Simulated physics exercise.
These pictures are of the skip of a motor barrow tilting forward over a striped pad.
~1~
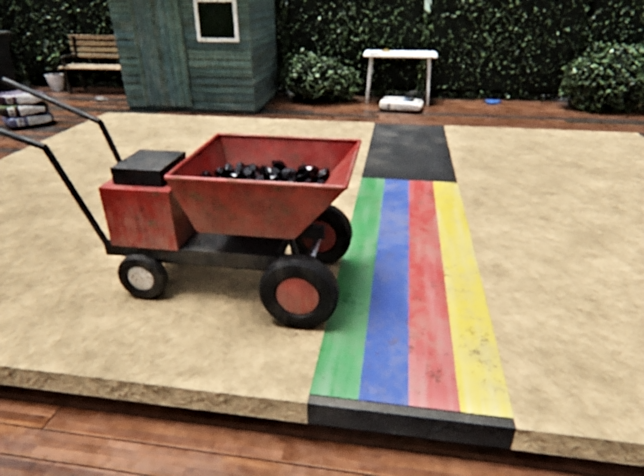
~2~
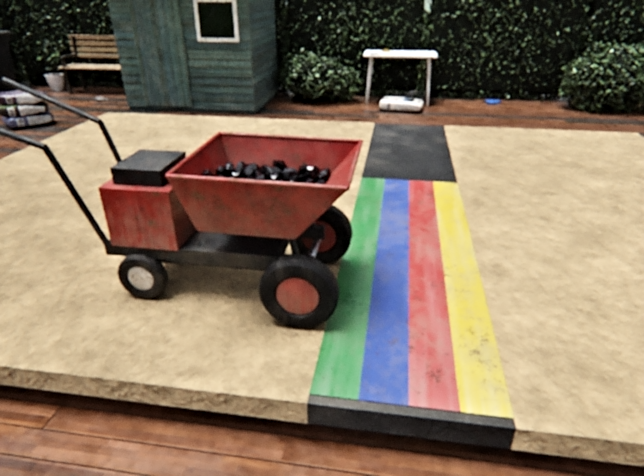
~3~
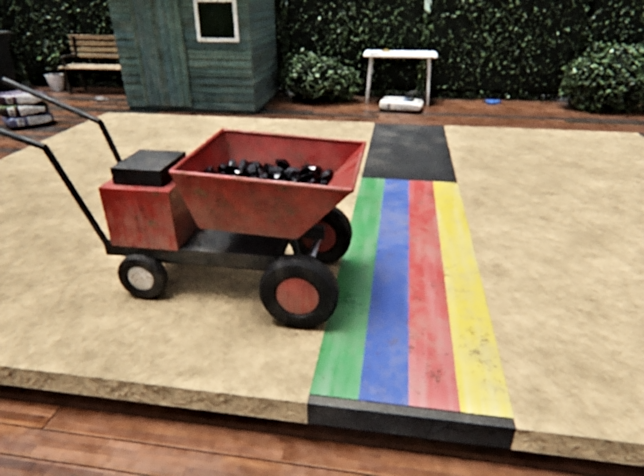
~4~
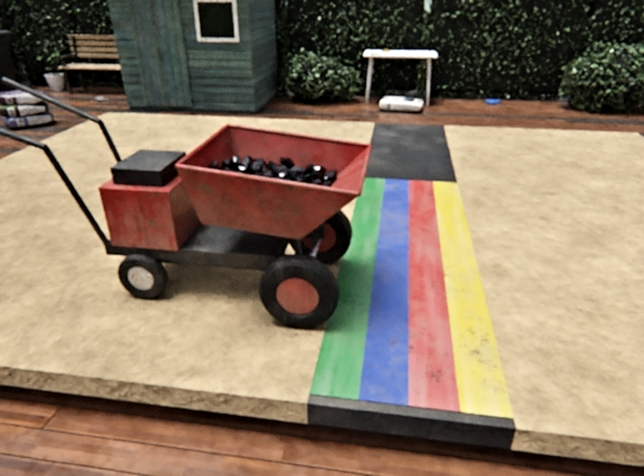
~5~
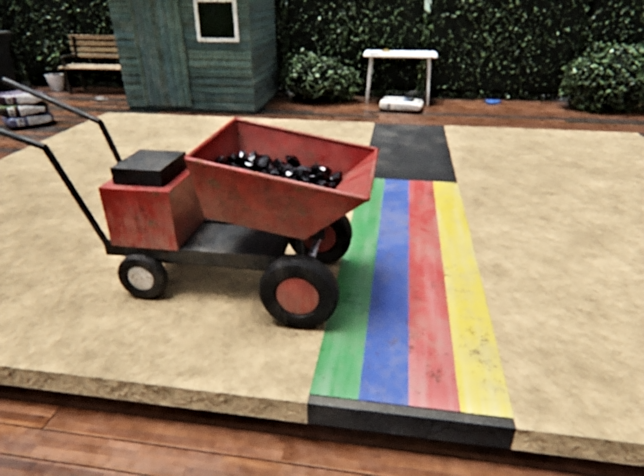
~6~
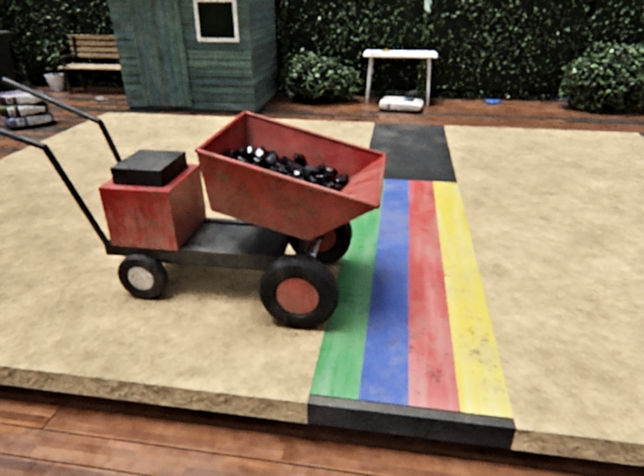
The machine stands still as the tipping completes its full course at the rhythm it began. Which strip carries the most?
The yellow strip.
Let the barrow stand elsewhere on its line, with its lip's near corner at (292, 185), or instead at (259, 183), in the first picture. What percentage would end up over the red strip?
First try: Some 30 %; second try: 20 %.
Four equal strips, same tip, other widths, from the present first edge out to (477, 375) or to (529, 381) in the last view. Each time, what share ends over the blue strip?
First 0 in a hundred, then 0 in a hundred.
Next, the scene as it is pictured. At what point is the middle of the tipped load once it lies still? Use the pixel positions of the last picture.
About (461, 297).
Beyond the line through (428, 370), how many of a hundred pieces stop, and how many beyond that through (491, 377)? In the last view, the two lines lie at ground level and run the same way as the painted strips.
Respectively 70 and 20 %.
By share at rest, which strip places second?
Runner-up - the red strip.
Soon, skip tipped steeply; all in the skip.
A while on, skip tipped right over; most in the skip; a small part over the red strip; a small part over the yellow strip.
Towards the end, skip tipped right over; about a quarter in the skip; about a quarter over the red strip; about a third over the yellow strip; a small part off the paint.
Finally, skip tipped right over; about a quarter in the skip; none over the green strip; a stray few over the blue strip; about a quarter over the red strip; about a third over the yellow strip; about a quarter off the paint.
